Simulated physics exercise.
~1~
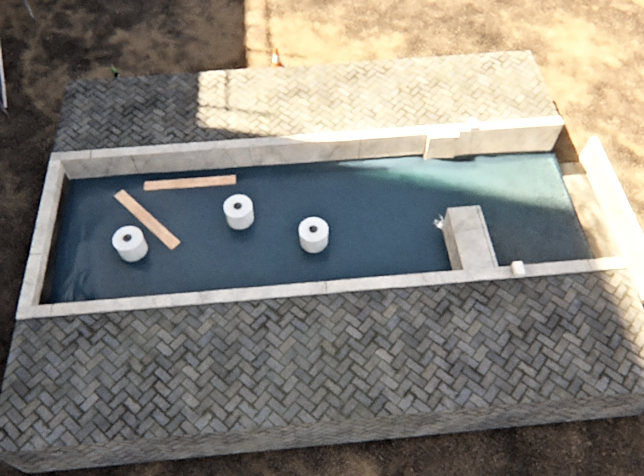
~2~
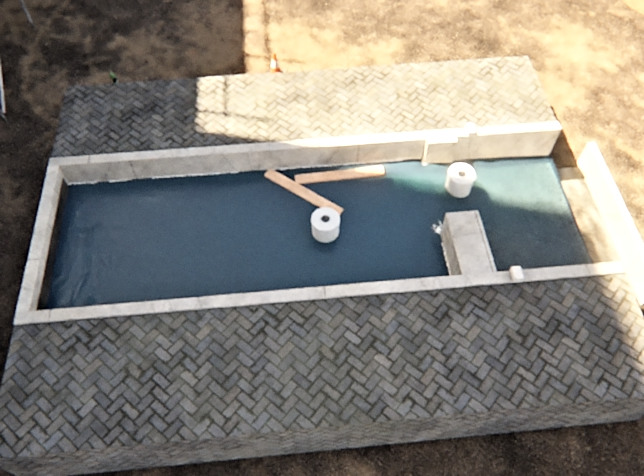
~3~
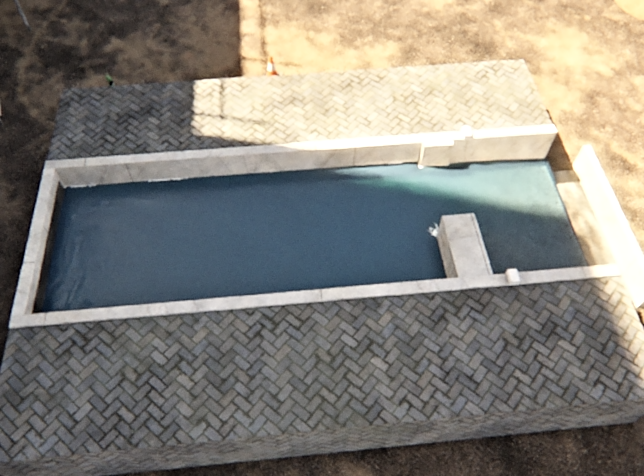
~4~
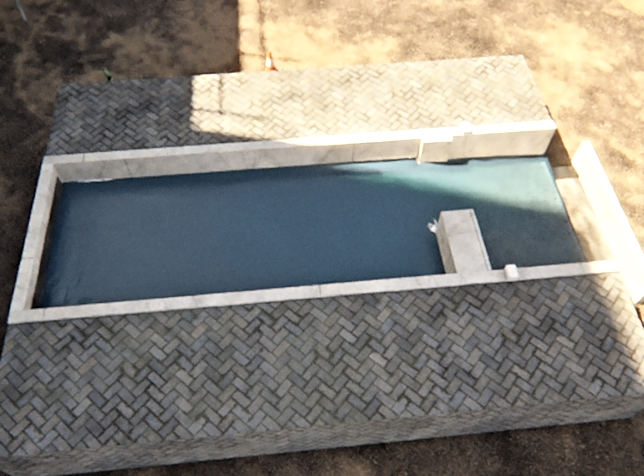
Three white tubs and two wooden planks drift right along a water-filled channel and disappear.
